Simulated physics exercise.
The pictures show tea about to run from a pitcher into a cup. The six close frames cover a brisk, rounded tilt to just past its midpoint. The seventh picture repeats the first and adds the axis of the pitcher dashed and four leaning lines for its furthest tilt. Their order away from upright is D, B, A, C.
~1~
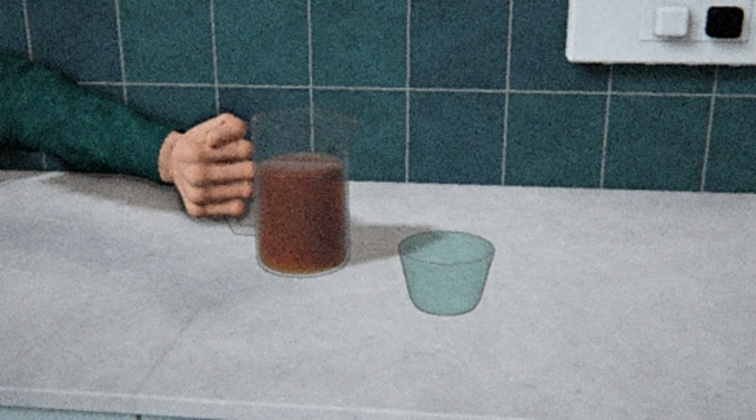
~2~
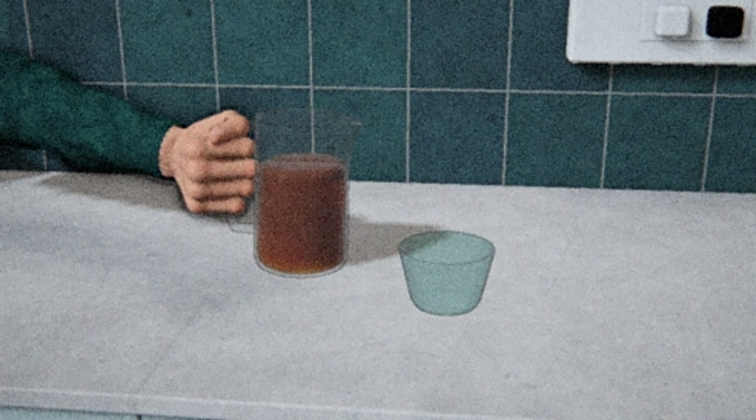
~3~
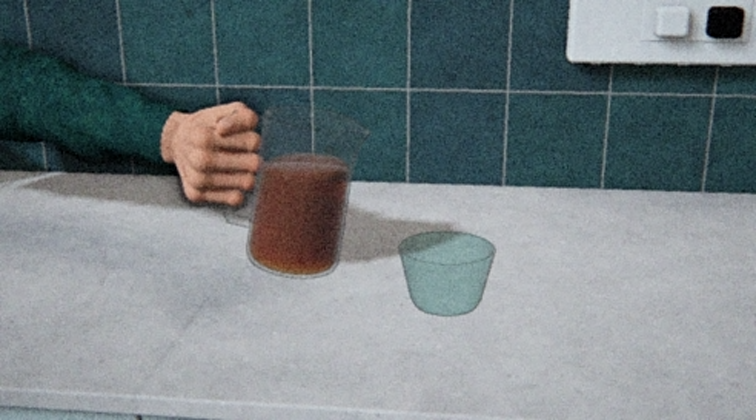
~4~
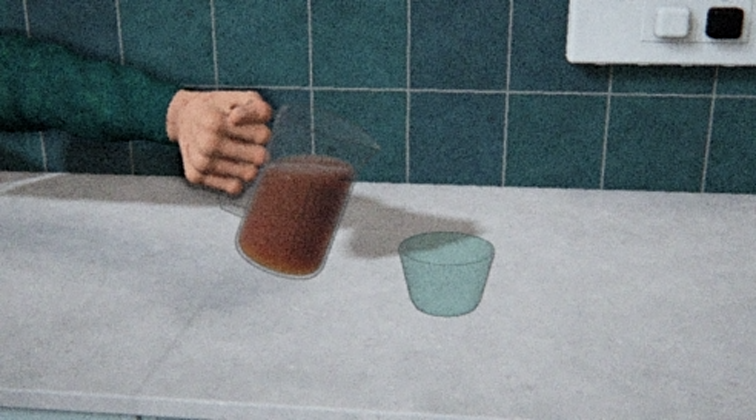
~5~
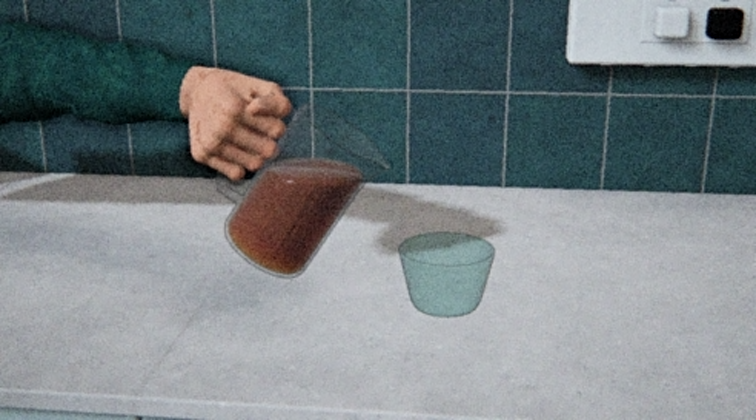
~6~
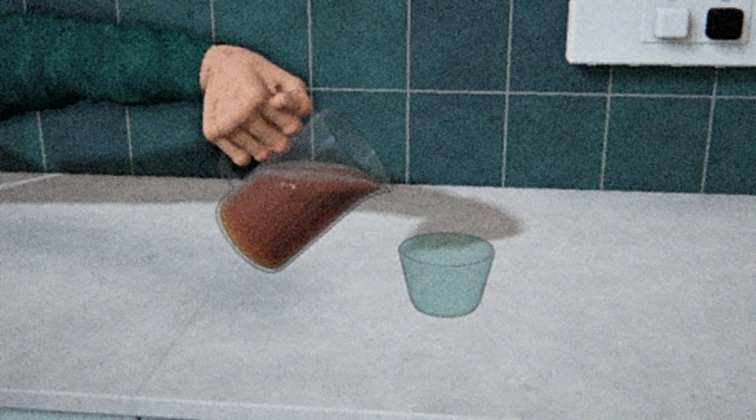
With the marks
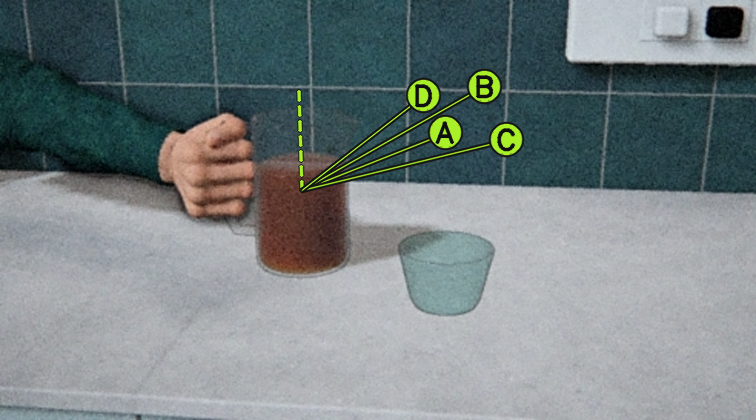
A hand in a dark green sleeve reaches from the left over a pale grey counter, seen from slightly above against teal wall tiles. It holds a clear pitcher of reddish-brown tea, with an empty pale green cup to the right and a white switch panel above. The hand rises and tilts the pitcher steadily rightward, the tea staying inside, while the cup and camera stay still.
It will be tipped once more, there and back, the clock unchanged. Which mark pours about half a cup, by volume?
Line A does it best.
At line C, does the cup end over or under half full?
Over.
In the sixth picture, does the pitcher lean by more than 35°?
Yes.
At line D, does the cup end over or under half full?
Under.
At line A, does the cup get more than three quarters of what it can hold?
No.
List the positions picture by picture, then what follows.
In the first picture, upright, lip at (356, 121); rim of the cup round (446, 247); nothing has left yet.
In the second picture, tipped about 3°, lip at (360, 124); nothing has left yet.
In the third picture, tipped about 10°, lip at (368, 132); nothing has left yet.
In the fourth picture, tipped about 21°, lip at (379, 147); nothing has left yet.
In the fifth picture, tipped about 34°, lip at (388, 167); nothing has left yet.
In the sixth picture, tipped about 48°, lip at (392, 188); nothing has left yet.
In lime, A at (430, 139); B at (469, 94); C at (489, 144); D at (410, 106).
For line A, the cup ends with about 47 % of what it can hold.
For line B, the cup ends with about 23 % of what it can hold.
For line C, the cup ends with about 74 % of what it can hold; 3 % of the tea is spilt.
For line D, the cup ends with about 8 % of what it can hold.
